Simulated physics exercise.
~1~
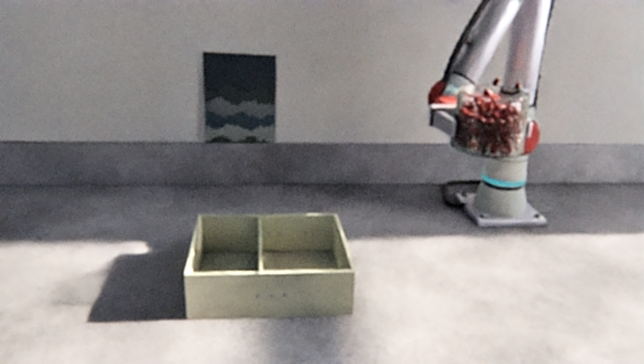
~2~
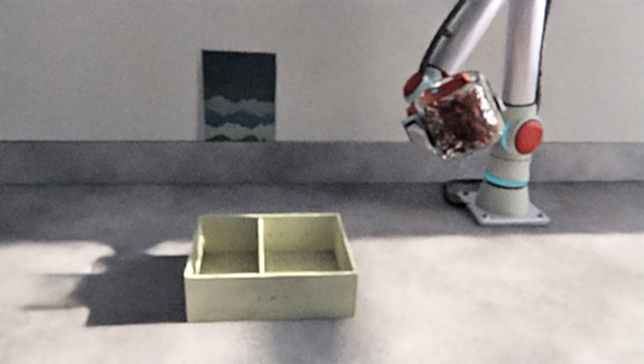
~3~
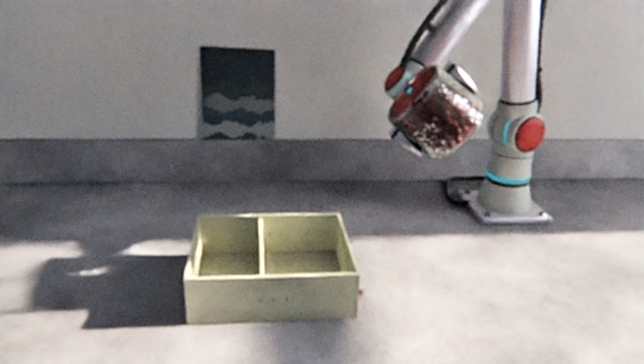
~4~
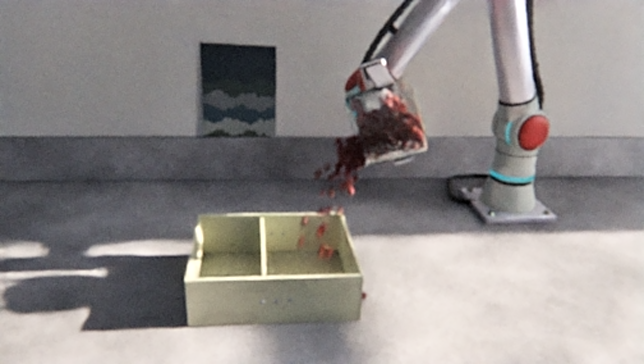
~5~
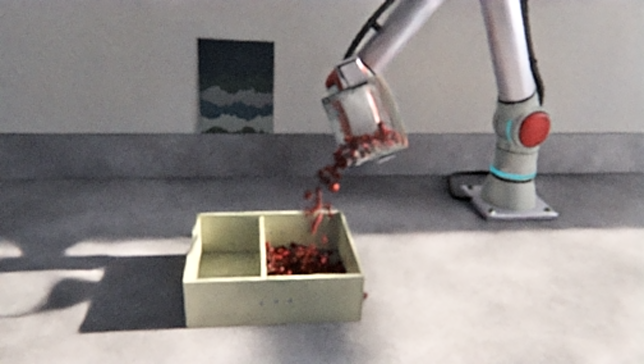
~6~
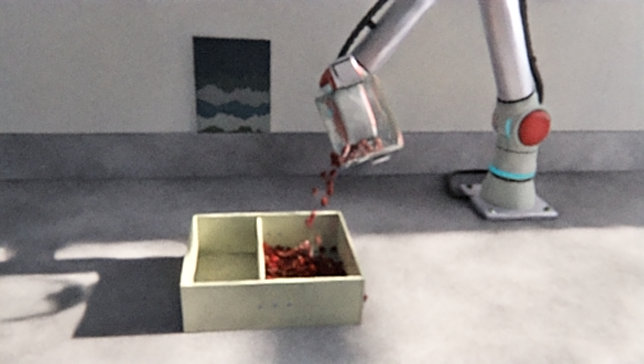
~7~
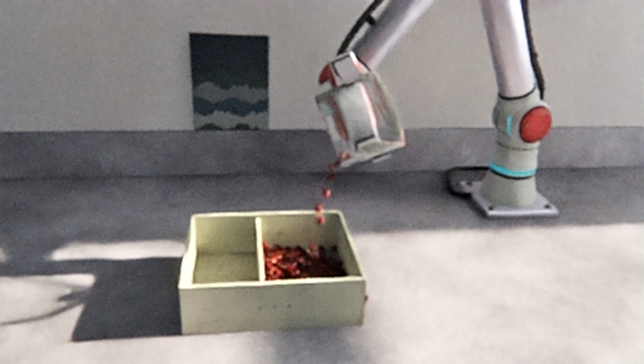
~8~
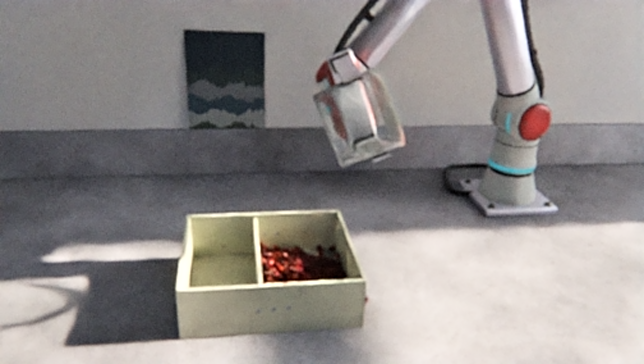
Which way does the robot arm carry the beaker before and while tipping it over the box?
The arm carries the beaker to the left, bringing it from near its base towards the divided box.
